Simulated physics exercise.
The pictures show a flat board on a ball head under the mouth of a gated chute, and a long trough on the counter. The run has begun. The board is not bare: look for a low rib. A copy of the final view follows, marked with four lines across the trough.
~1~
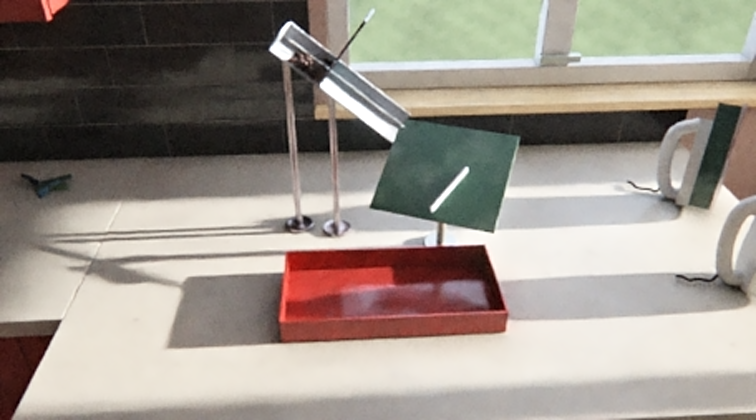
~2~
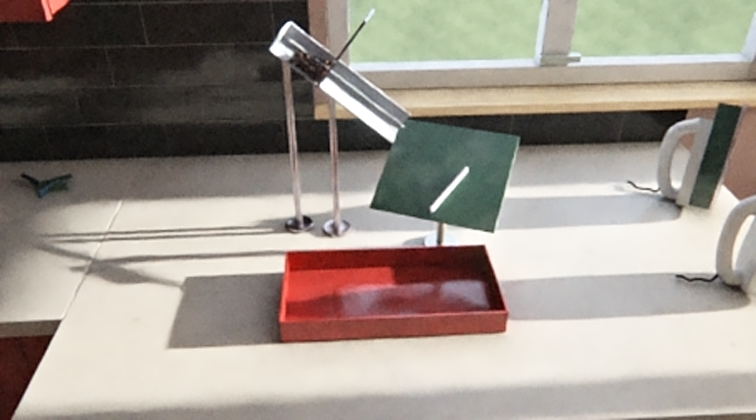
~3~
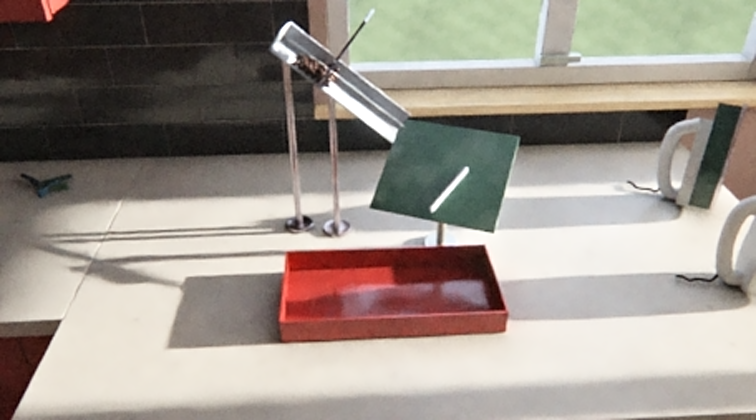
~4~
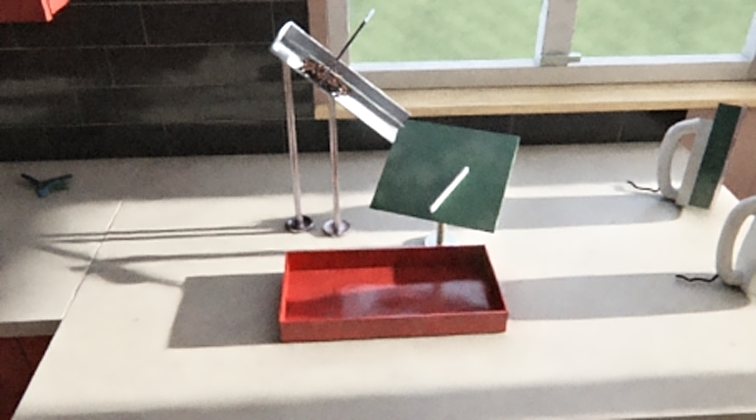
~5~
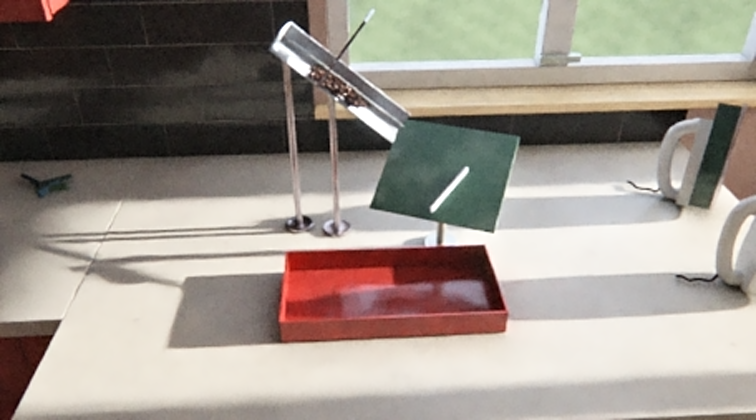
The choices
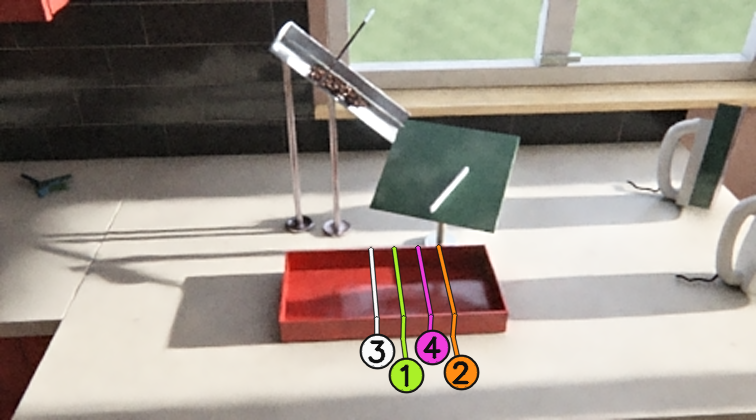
Green board with a pale rib above a red trough on a sunlit counter, small brown balls sliding down a clear chute.
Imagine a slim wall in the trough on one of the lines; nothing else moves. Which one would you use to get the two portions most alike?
Best: 1.
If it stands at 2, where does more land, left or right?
The left side.
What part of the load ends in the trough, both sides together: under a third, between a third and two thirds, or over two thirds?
Over two thirds.
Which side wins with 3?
Right.
On the marked copy, line 1 crosses the front rim at (403, 316); line 2 crosses the front rim at (454, 314); line 3 crosses the front rim at (376, 317); line 4 crosses the front rim at (430, 315).
With 1, of what is caught, about half on the left of the divider, about half on the right.
With 2, of what is caught, nearly all on the left of the divider, a small part on the right.
With 3, of what is caught, a stray few on the left of the divider, nearly all on the right.
With 4, of what is caught, nearly all on the left of the divider, a small part on the right.
